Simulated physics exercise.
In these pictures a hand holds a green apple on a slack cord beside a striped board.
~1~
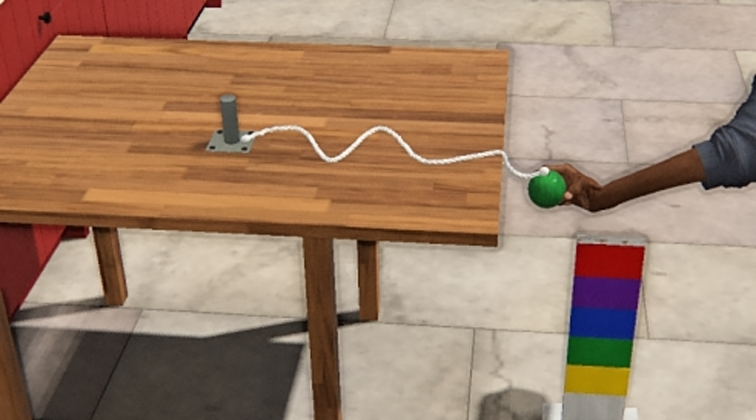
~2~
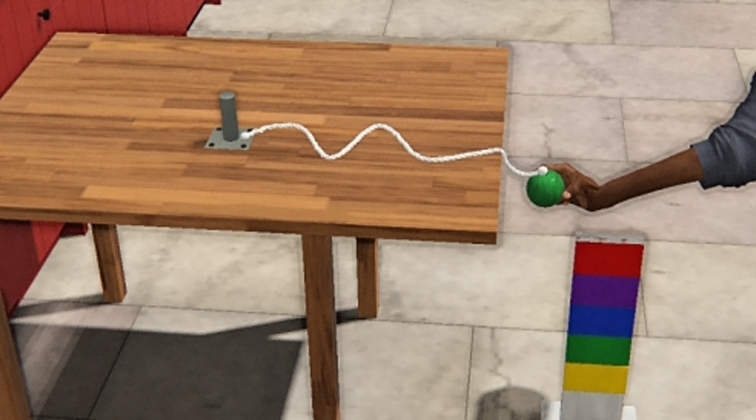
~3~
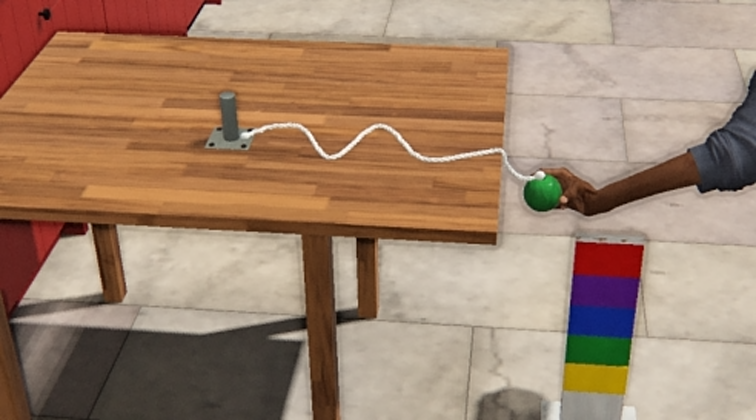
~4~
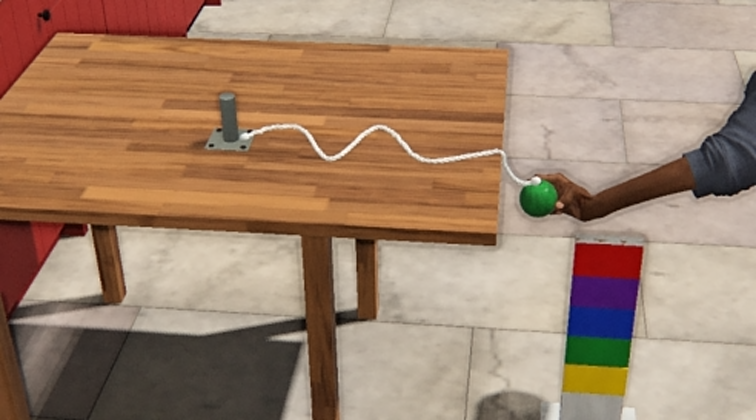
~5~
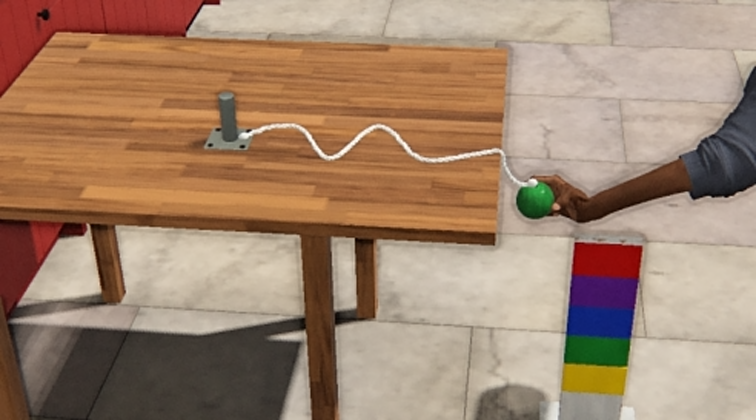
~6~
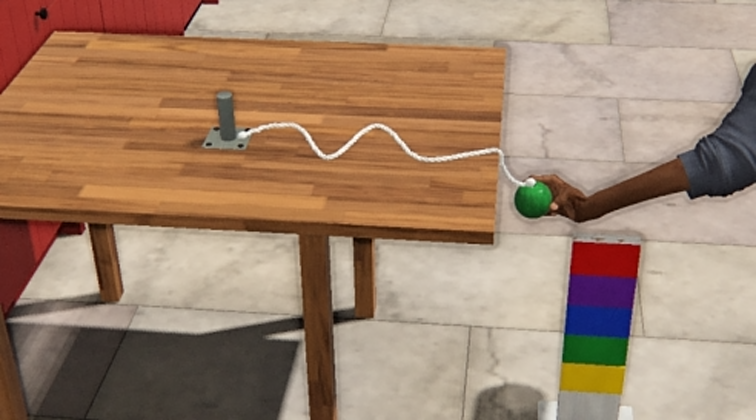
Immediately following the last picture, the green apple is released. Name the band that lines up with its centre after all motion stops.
Blue.
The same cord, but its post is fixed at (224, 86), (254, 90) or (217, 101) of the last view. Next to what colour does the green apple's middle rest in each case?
Answer, in order: Purple, blue, purple.
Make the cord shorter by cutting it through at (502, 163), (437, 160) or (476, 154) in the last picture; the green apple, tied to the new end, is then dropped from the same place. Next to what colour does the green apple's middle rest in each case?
Result per try - purple; higher than all five; red.
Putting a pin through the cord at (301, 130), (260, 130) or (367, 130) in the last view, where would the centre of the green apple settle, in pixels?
It comes to rest around (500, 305), (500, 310) and (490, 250) respectively.
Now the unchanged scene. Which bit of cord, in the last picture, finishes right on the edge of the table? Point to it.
At (399, 142).
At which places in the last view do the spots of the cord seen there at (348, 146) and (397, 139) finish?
The first finishes about (410, 147) and the second about (497, 154).
Soon after, apple near (519, 315); level with blue.
After that, apple near (473, 311); level with blue.
And then, apple near (490, 318); level with blue.
In the end, apple near (497, 320); level with blue. Its middle rests at the blue band.
